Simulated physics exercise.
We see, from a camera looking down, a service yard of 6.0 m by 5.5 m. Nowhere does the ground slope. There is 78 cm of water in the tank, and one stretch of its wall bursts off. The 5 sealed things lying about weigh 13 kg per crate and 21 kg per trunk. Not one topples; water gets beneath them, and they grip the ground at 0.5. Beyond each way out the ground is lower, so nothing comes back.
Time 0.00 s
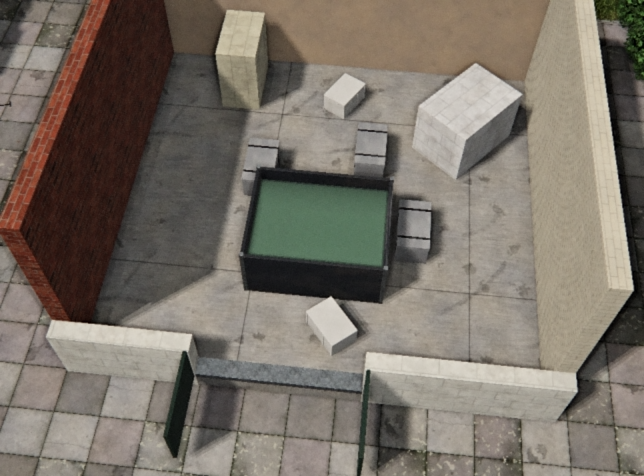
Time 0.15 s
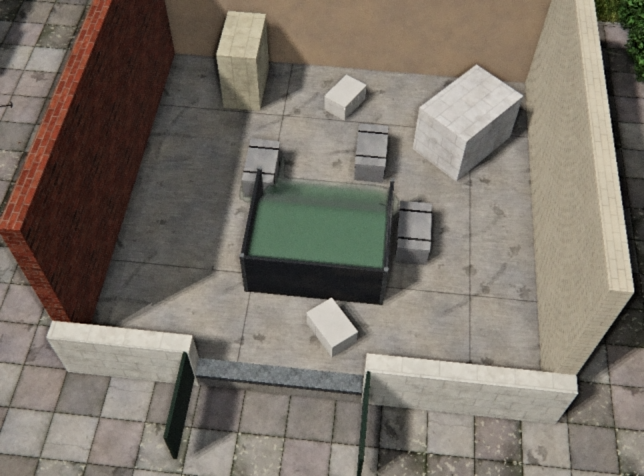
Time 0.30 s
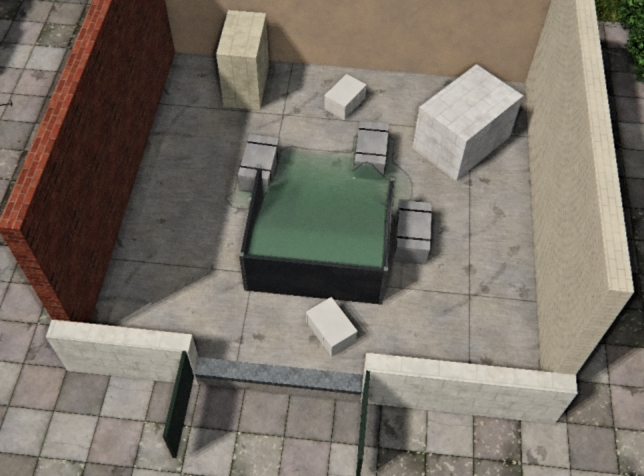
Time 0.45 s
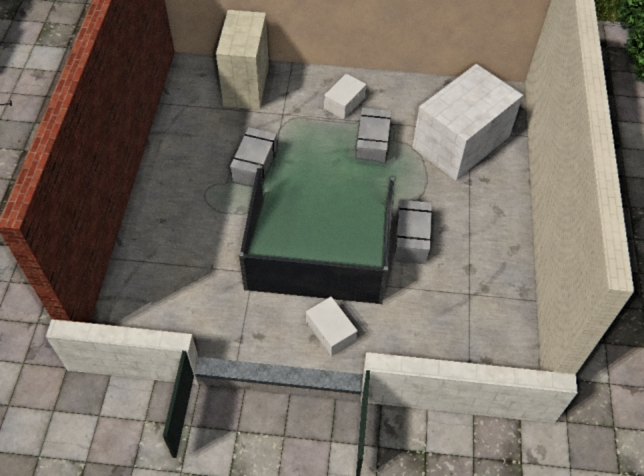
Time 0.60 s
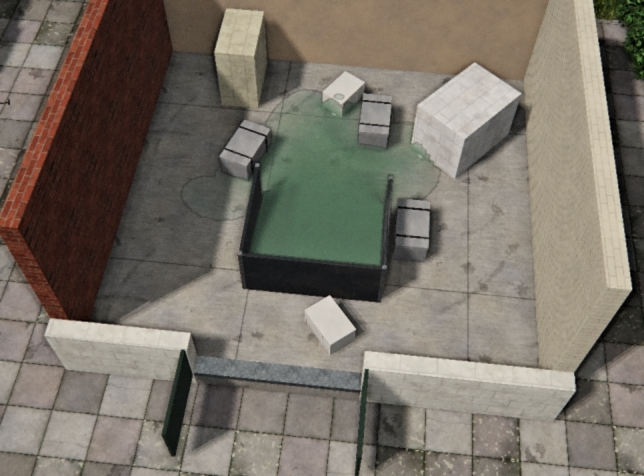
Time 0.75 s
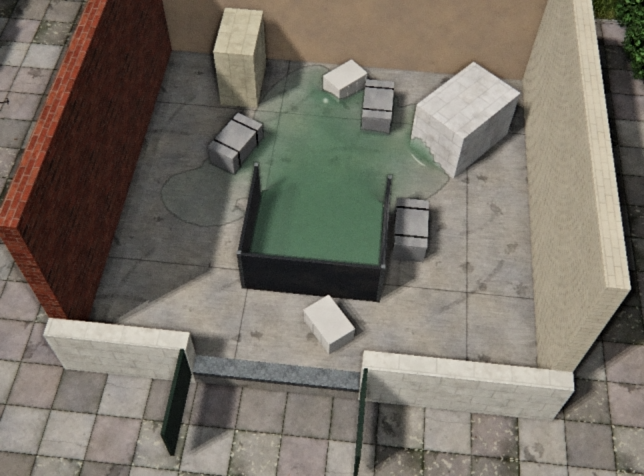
At the start, green water fills a dark-walled tank in a walled yard, with grey strapped boxes and pale blocks around it. The tank's far wall gives way and water spreads across the paving toward the back, shifting one strapped box backward and another back and left, while the front blocks stay put.
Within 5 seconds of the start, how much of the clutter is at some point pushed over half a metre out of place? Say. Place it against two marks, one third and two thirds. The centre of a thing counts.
Expect the count to work out between the two bands' ends.
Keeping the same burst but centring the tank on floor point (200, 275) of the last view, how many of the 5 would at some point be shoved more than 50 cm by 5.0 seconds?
So the tally would be 3.
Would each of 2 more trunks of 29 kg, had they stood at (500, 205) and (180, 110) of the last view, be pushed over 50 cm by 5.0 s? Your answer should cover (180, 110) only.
That one ends up beyond it.
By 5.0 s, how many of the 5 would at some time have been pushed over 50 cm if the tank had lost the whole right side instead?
That gives 4 of them.
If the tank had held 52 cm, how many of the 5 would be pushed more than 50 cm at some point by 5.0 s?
It would come to 3 of them.
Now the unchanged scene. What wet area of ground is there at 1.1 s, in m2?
I'd estimate close to 13 m2.
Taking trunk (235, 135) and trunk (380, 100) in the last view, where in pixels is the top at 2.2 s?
They should sit about (161, 102) and (441, 69) in the last view.
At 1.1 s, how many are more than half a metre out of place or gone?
The answer is 3.
After 1.1 s 3 of 5 are over 50 cm from their spots; 1 afloat.
After 2.2 s 3 of 5 are over 50 cm from their spots; 2 afloat.
After 3.5 s 2 of 5 are over 50 cm from their spots; 3 afloat.
After 5.0 s 2 of 5 are over 50 cm from their spots, and 3 have been at some point; 3 afloat.
